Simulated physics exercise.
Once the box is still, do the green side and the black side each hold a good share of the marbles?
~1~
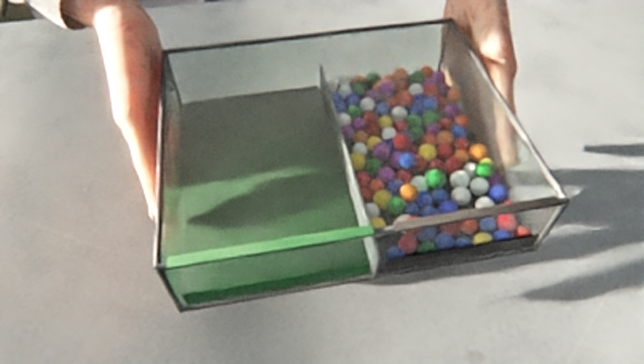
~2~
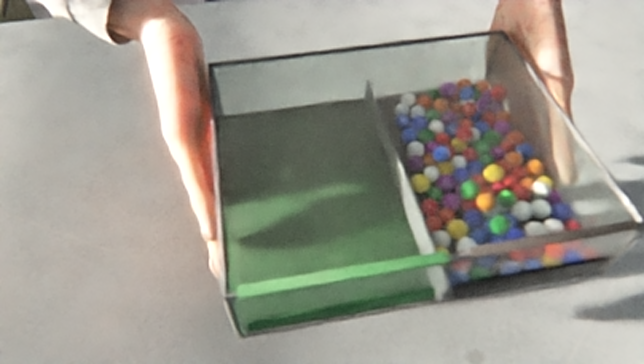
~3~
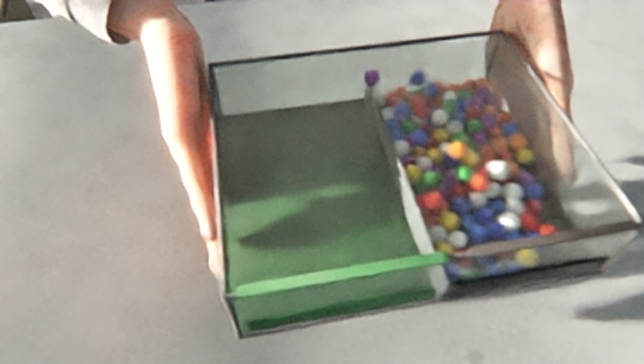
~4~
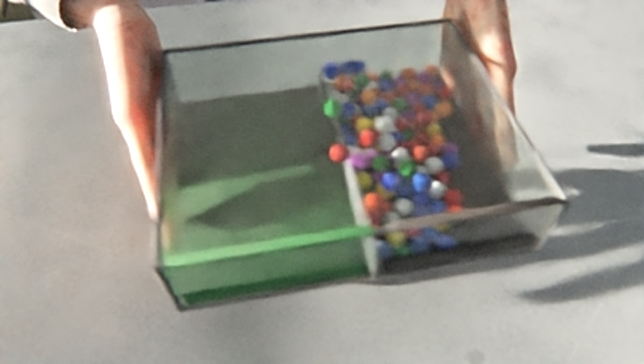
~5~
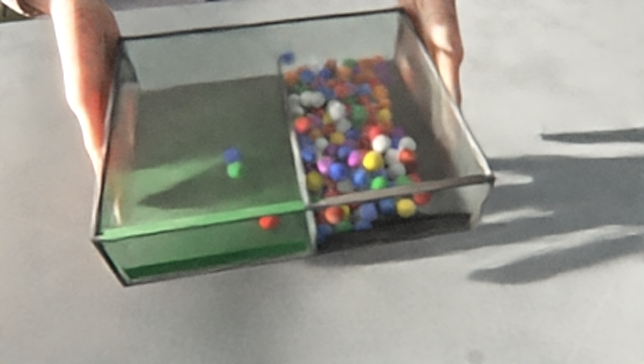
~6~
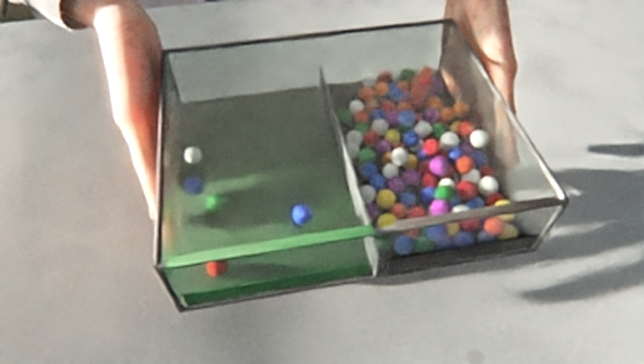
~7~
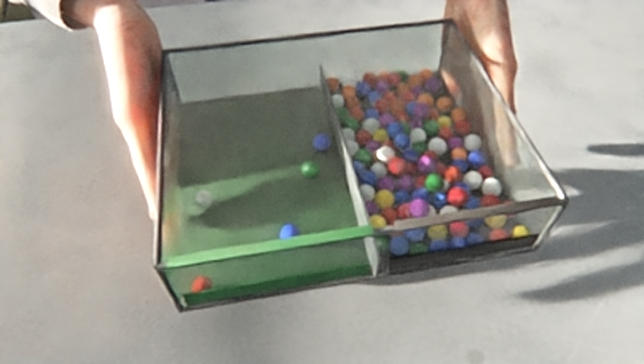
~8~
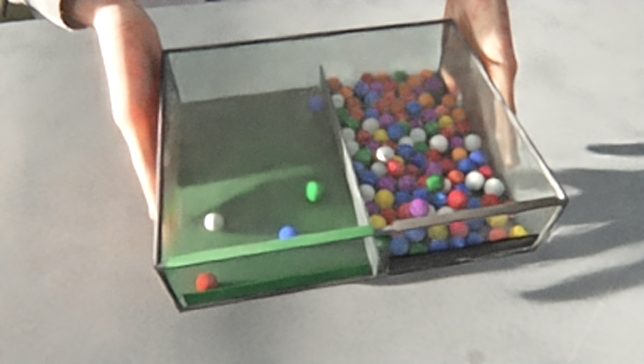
No, only the black side does, keeping nearly all of the marbles. The green side ends up with just a few.
